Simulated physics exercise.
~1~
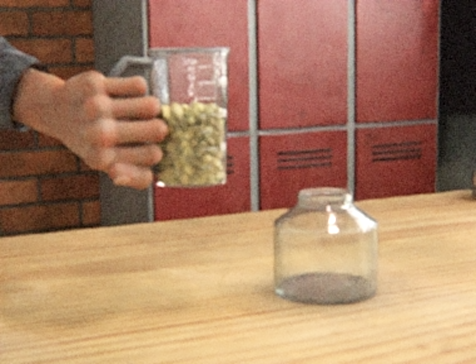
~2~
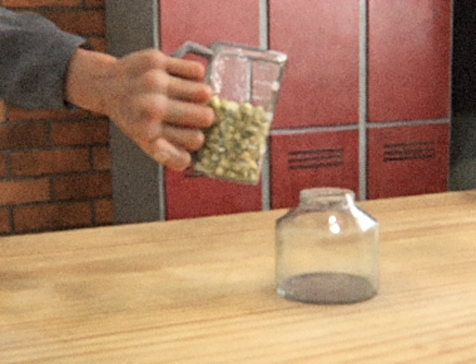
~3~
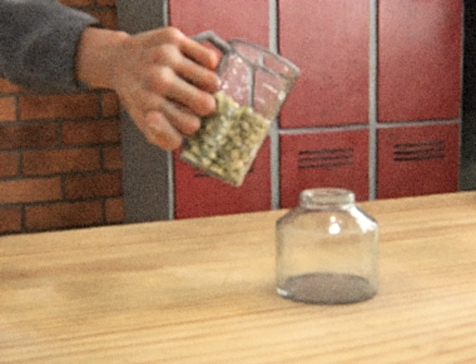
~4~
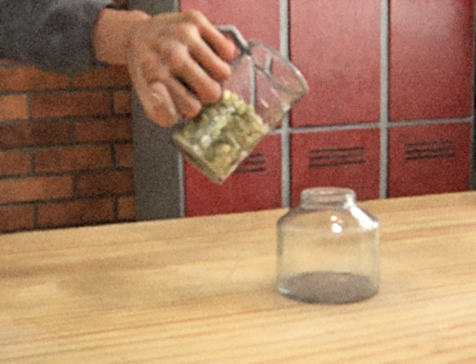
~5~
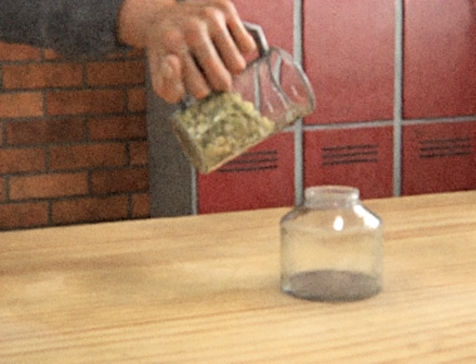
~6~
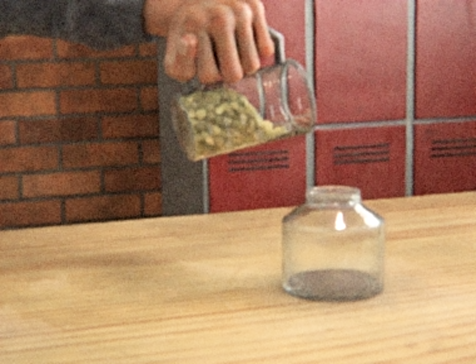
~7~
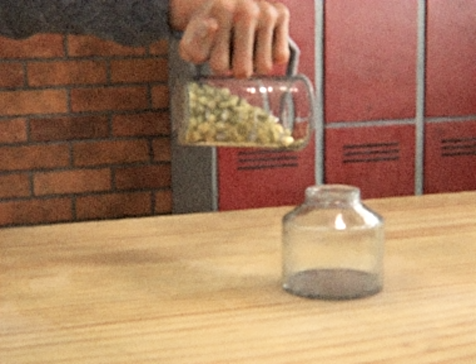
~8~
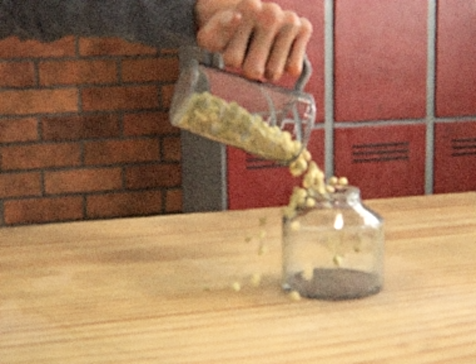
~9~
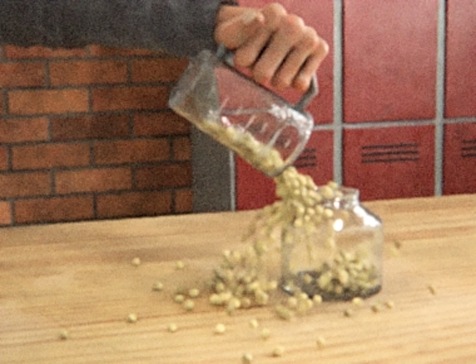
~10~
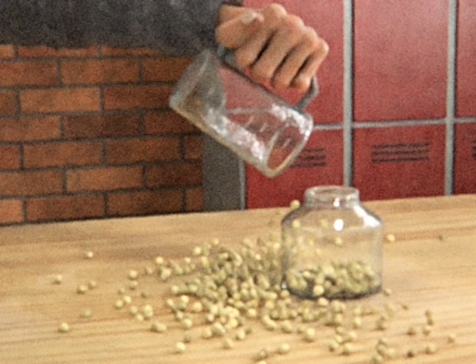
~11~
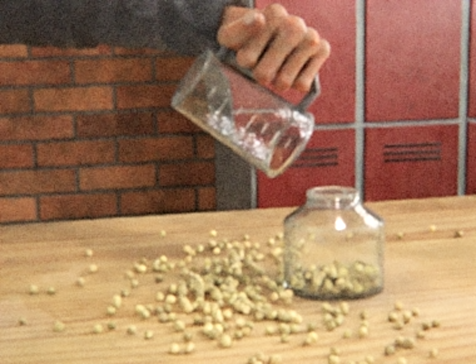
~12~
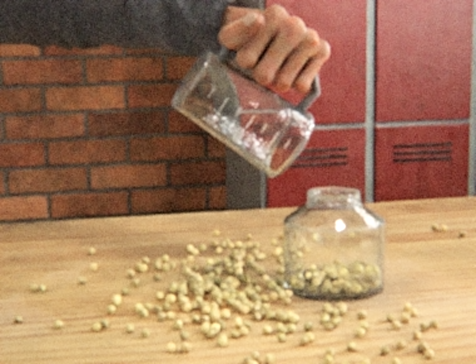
A hand in a dark grey sleeve, seen from slightly above a pale wooden table, holds a clear handled cup of pale yellow-green beans at the left. A wide-shouldered glass jar stands empty on the table to the right, with a brick wall and red lockers behind. The hand moves the cup right and tips it steadily onto its side, and the beans slide towards the rim. They then pour out, some dropping into the jar and many striking the table on its left. The cup ends empty and tilted downwards, with most beans scattered around the jar and a shallow layer inside it.
